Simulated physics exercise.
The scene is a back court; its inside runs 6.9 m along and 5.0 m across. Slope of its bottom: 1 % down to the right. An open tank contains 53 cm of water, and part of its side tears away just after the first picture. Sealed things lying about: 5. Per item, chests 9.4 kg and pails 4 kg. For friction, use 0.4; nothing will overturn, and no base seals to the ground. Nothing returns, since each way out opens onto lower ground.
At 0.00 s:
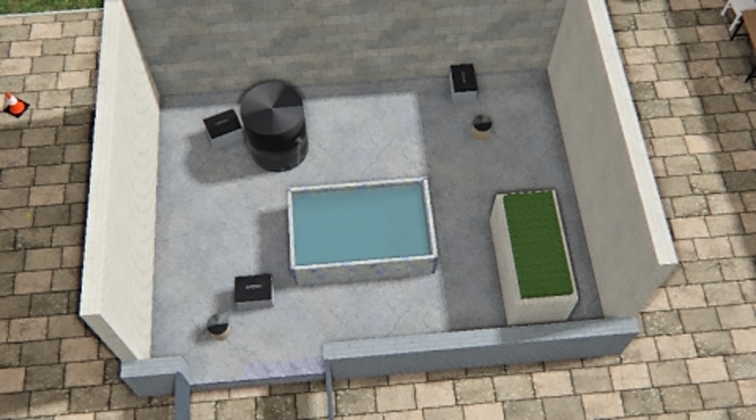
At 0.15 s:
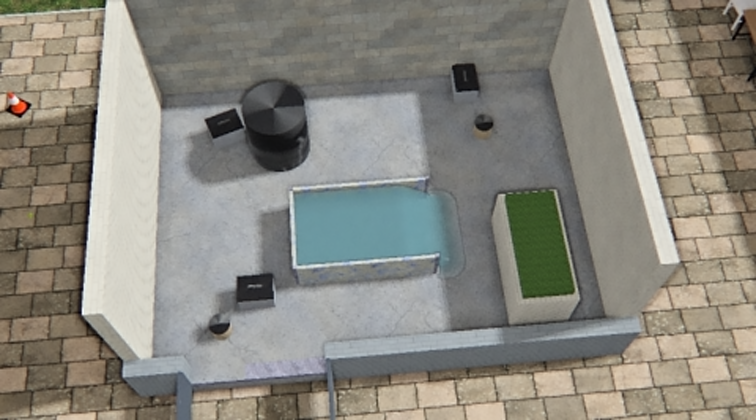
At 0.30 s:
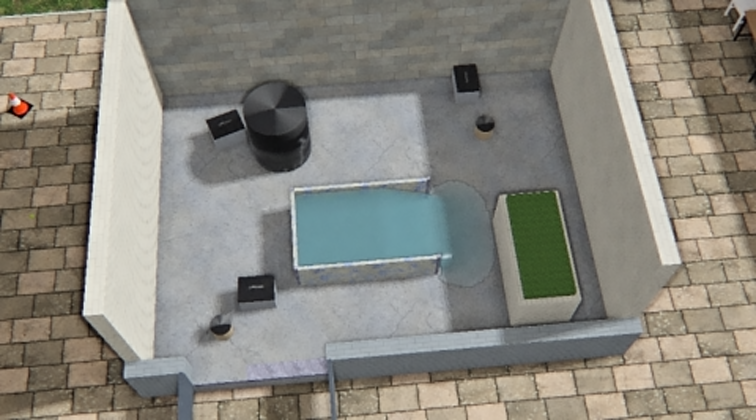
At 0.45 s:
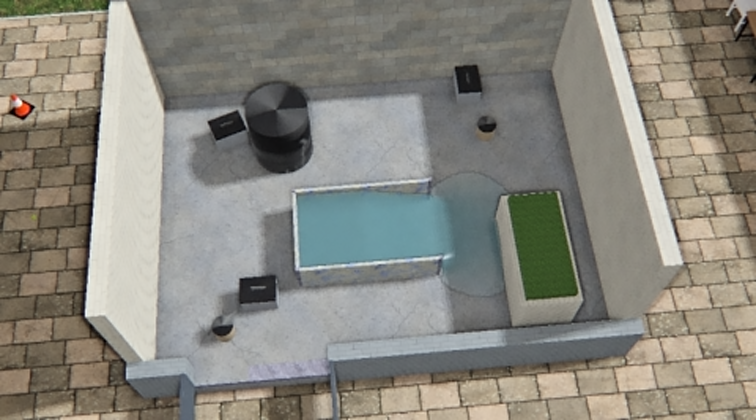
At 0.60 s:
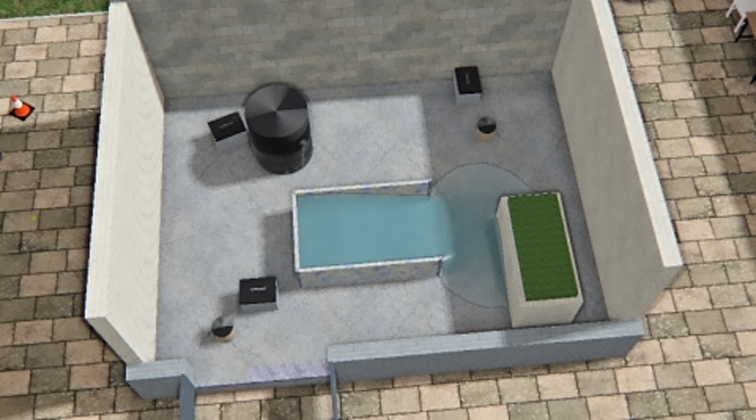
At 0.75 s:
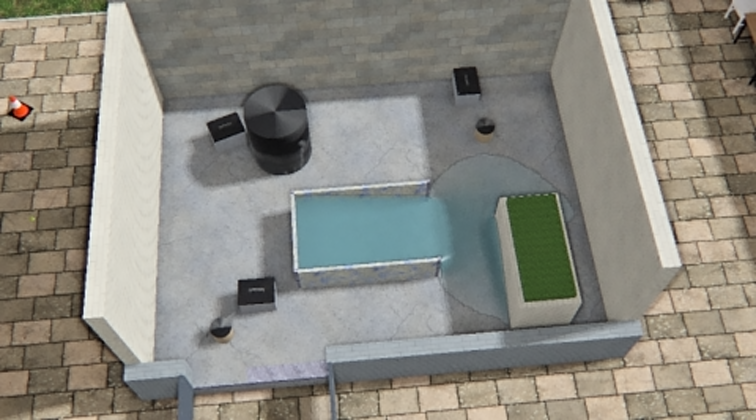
Walled back court with paved floor, water pouring from the right side of an open tank and spreading around a grass-topped block.
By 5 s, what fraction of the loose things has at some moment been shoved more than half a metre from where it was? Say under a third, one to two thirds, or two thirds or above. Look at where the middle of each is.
The proportion is going to hit two thirds or more.
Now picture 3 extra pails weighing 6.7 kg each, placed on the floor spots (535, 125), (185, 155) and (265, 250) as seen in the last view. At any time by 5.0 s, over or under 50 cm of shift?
Beyond it, within it, within it.
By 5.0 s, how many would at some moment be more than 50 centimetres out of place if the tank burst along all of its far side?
3.
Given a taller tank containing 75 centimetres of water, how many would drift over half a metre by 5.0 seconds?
The count would be 4.
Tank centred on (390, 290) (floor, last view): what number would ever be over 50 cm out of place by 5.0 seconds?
That gives 2 of them.
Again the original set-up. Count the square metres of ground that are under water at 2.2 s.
Wet area: Approx. 13 m2.
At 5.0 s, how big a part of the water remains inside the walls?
About 100 in a hundred parts of the water.
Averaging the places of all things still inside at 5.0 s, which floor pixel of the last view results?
Around (283, 197).
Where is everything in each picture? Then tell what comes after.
The first frame shows a chest at (464, 77), on the bottom; a chest at (253, 287), on the bottom; 2.8 m2 under water; 0 of 5 have shifted.
The second frame shows a chest at (465, 77), on the bottom; a chest at (255, 287) rests on the ground; water covers 3.5 m2; 0 of 5 have shifted.
The third frame shows a chest at (467, 77), on the bottom; a chest at (256, 288), on the bottom; water covers 4.3 m2; 0 of 5 have shifted.
The fourth frame shows a chest at (468, 78) rests on the ground; a chest at (258, 289) rests on the ground; 5.1 m2 under water; 0 of 5 have shifted.
The fifth frame shows a chest at (468, 79) rests on the ground; a chest at (258, 290), on the bottom; 5.7 m2 under water; 0 of 5 have shifted.
The sixth frame shows a chest at (467, 80) rests on the ground; a chest at (256, 291) rests on the ground; water covers 6.5 m2; 0 of 5 have shifted.
After 1.1 s 0 of 5 are over 50 cm from their spots; 0 afloat.
After 2.2 s 0 of 5 are over 50 cm from their spots; 0 afloat.
After 3.5 s 2 of 5 are over 50 cm from their spots; 1 afloat.
After 5.0 s 4 of 5 are over 50 cm from their spots, and 4 have been at some point; 2 afloat.
